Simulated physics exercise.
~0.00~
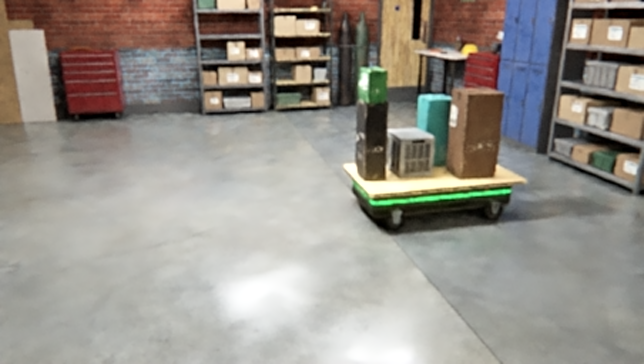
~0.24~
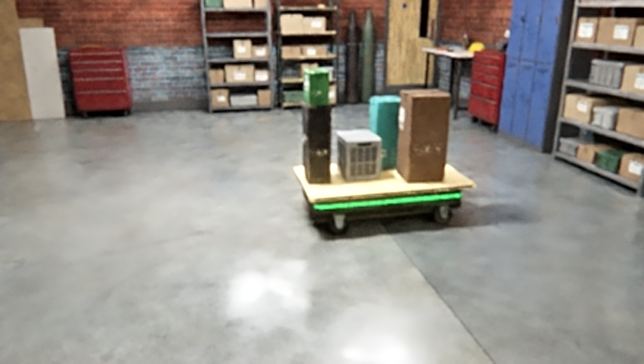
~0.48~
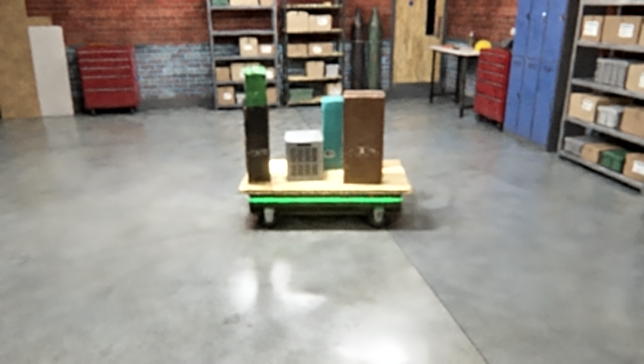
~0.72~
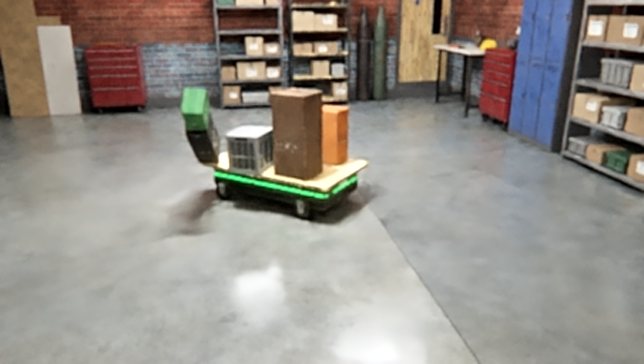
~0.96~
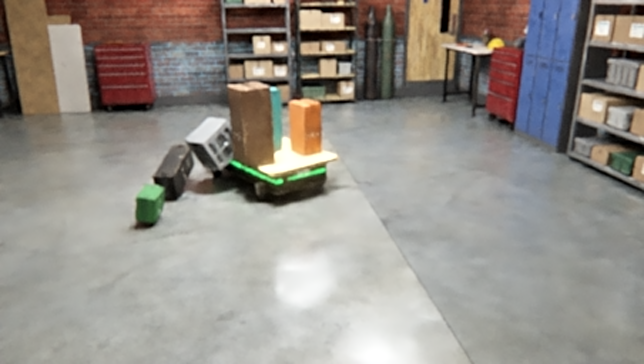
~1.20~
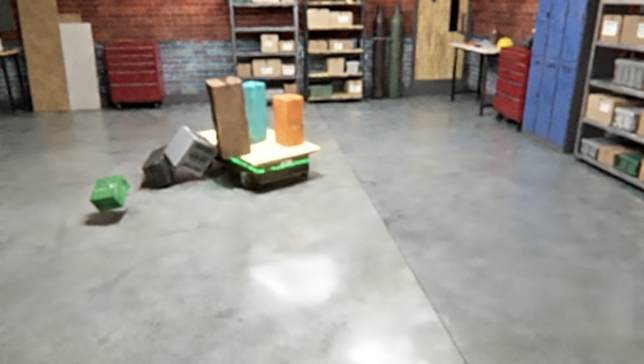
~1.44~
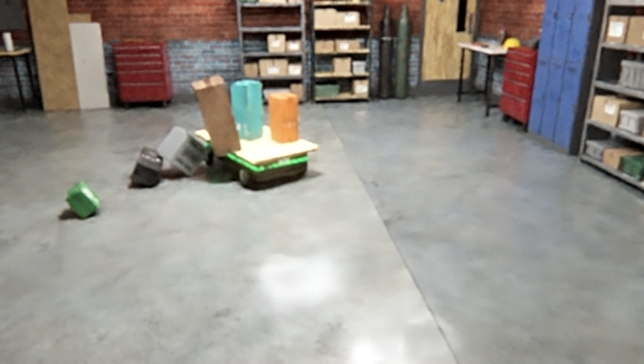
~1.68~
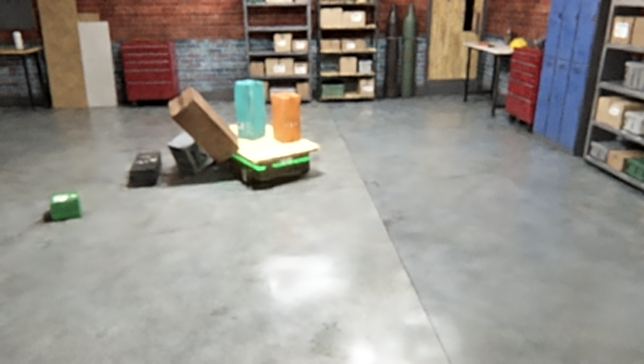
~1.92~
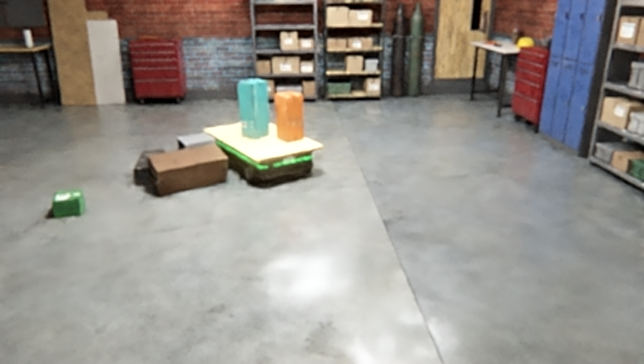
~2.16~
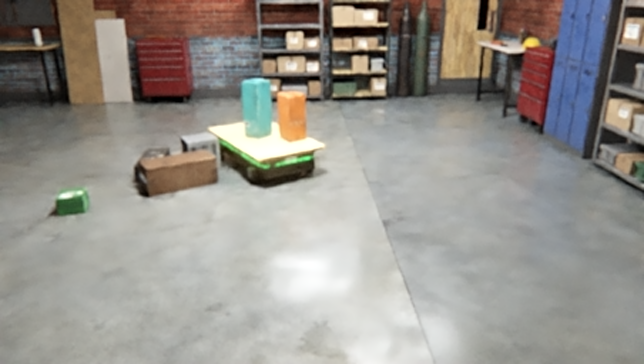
Wheeled cart crossing a workshop leftward and turning away, spilling four items onto the floor, then stopping with turquoise and orange boxes upright.
